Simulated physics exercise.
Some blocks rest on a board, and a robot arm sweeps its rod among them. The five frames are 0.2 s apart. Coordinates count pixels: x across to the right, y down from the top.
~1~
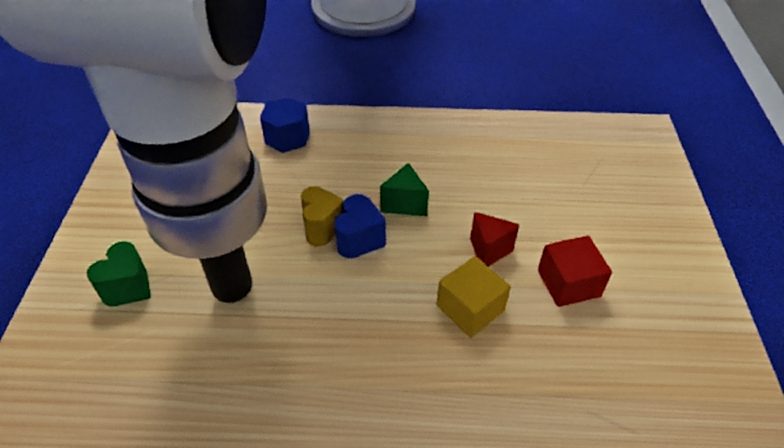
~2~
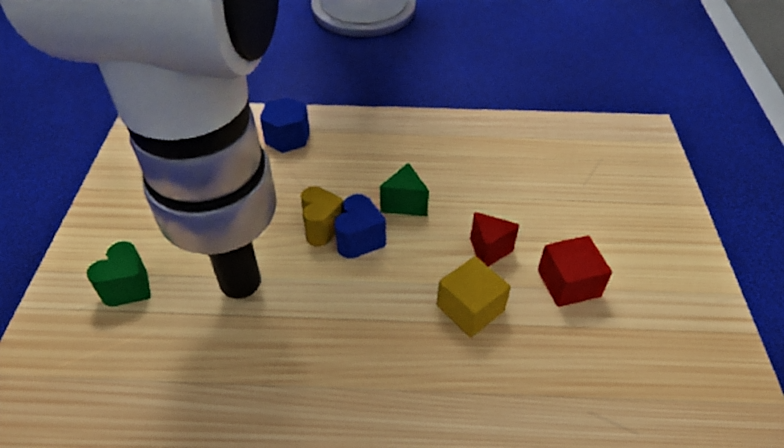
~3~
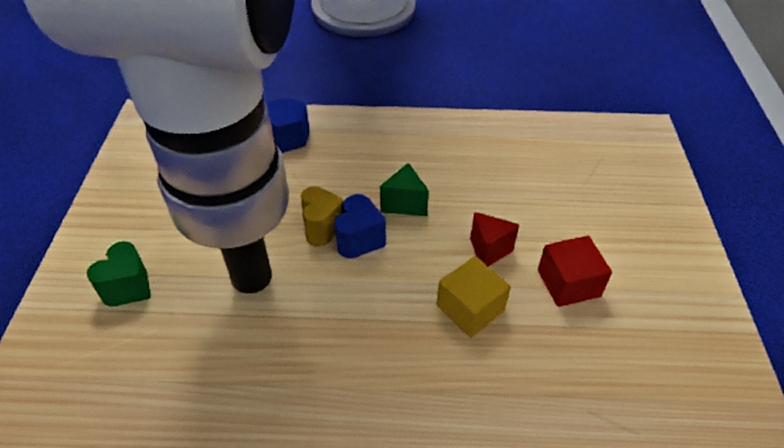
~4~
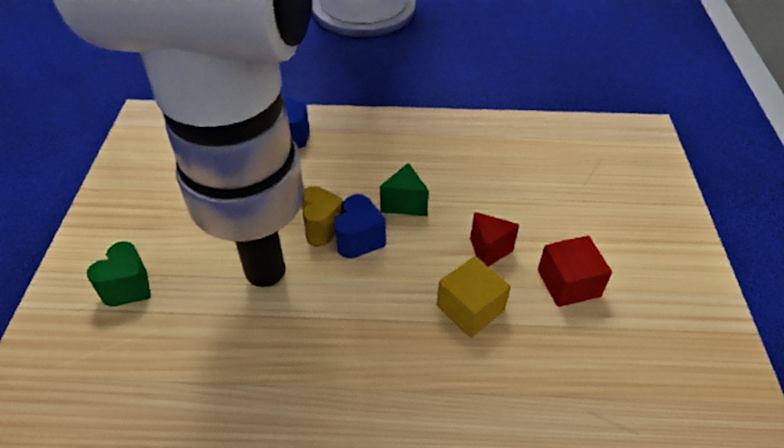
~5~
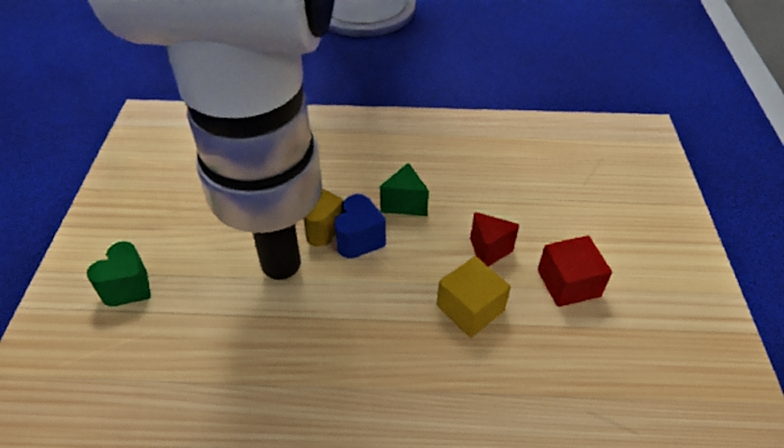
A robot arm slides its black rod slowly rightward across the board, touching no blocks.
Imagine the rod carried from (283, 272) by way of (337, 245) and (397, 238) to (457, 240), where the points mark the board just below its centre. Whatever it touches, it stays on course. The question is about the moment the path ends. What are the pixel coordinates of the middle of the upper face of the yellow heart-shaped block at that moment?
For the centre of its top, I'd go with (333, 187).
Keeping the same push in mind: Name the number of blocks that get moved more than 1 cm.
Three or more.
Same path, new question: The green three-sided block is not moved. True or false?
Answer: False.
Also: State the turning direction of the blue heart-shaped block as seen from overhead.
The block turns counter-clockwise.
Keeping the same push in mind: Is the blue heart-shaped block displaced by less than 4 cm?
It seems not.
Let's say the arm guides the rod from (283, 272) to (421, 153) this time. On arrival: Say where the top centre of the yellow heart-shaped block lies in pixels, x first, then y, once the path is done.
In the picture, it is at (349, 151).
What follows on the original path. One third of the way, rod (338, 237); yellow heart-shaped block (331, 188), turned 45° anticlockwise; blue heart-shaped block (378, 206).
Two thirds of the way, rod (397, 231); yellow heart-shaped block (333, 187), turned 60° anticlockwise; blue heart-shaped block (425, 196), turned 55° anticlockwise; green three-sided block (414, 172).
At the end, rod (458, 233); yellow heart-shaped block (333, 187), turned 60° anticlockwise; blue heart-shaped block (458, 188), turned 105° anticlockwise; green three-sided block (415, 171), turned 15° anticlockwise; red three-sided block (497, 227).
